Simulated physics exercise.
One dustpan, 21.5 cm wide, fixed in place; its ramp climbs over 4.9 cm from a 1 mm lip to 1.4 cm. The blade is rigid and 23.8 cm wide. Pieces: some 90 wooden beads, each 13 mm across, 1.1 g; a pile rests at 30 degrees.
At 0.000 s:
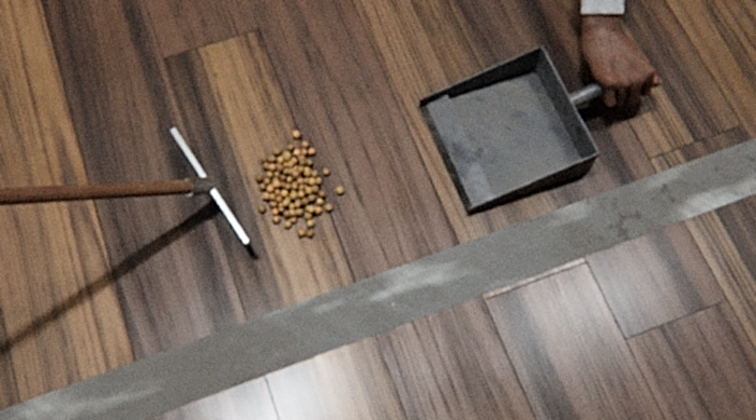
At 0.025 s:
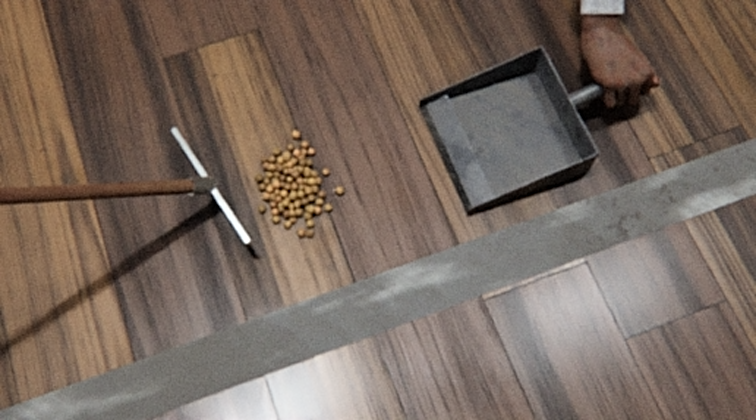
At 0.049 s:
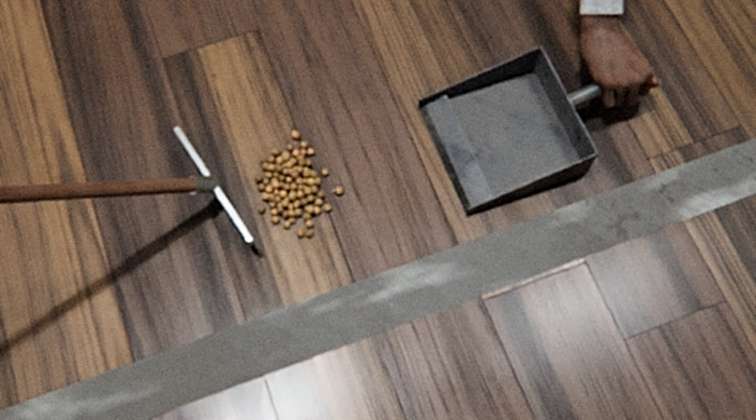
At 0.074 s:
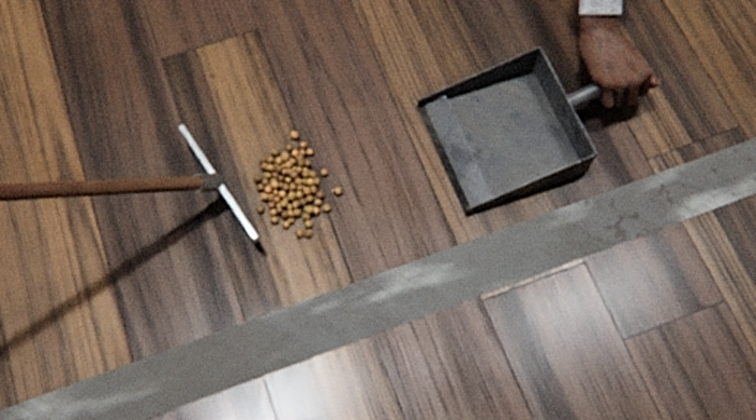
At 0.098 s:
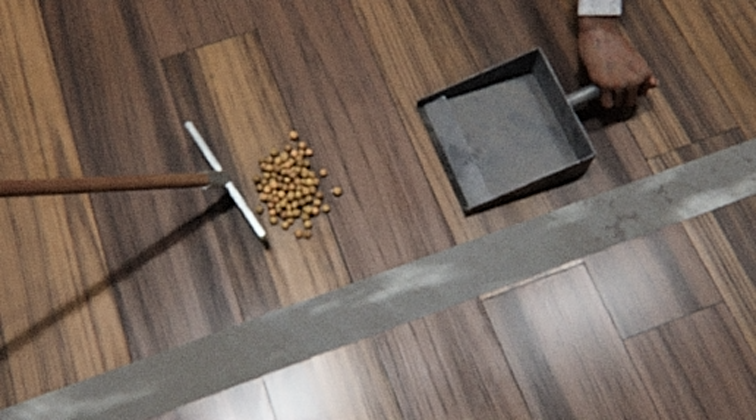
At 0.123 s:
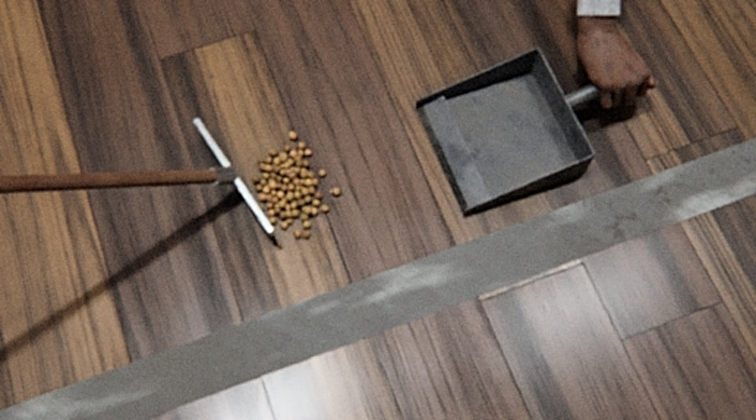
To begin with, a pile of small tan beads rests on a wood floor between a thin white blade on a wooden handle and a grey dustpan gripped by a hand. The blade then slides slowly rightward, closing the gap until it reaches the pile's left edge, while the beads and pan barely change.
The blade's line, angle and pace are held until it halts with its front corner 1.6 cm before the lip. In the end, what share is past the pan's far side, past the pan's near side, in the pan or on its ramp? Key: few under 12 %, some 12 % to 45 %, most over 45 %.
Far side = some, near side = few, pan = some.
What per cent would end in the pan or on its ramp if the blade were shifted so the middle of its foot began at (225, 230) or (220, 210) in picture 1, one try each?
Roughly 20 % and 25 %.
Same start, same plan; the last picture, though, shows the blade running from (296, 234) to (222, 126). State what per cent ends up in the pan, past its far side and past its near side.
The pan gets 30, the far side 30 and the near side 0.
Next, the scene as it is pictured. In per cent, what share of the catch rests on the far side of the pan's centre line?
I'd put it near 90 per cent.
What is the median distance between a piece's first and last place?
Roughly 26 centimetres.
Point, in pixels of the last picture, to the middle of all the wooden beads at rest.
Somewhere near (422, 120) in the last picture.
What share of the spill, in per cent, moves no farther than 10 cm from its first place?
Some 0 per cent.
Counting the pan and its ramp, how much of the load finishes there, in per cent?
Close to 20 in a hundred end up there.
After 0.35 s, middle of the blade 19 cm from the lip; 0 % over the lip, far side 25 %, near side 0 %.
Then, at 0.50 s, middle of the blade 9 cm from the lip; 0 % over the lip, far side 30 %, near side 0 %.
Then, at 0.77 s, middle of the blade 4 cm from the lip; 30 % over the lip, far side 35 %, near side 0 %.
By 1.6 s all is still; far side 35 %, near side 0 %, pan 20 %, in front of the lip or behind the blade 45 %.
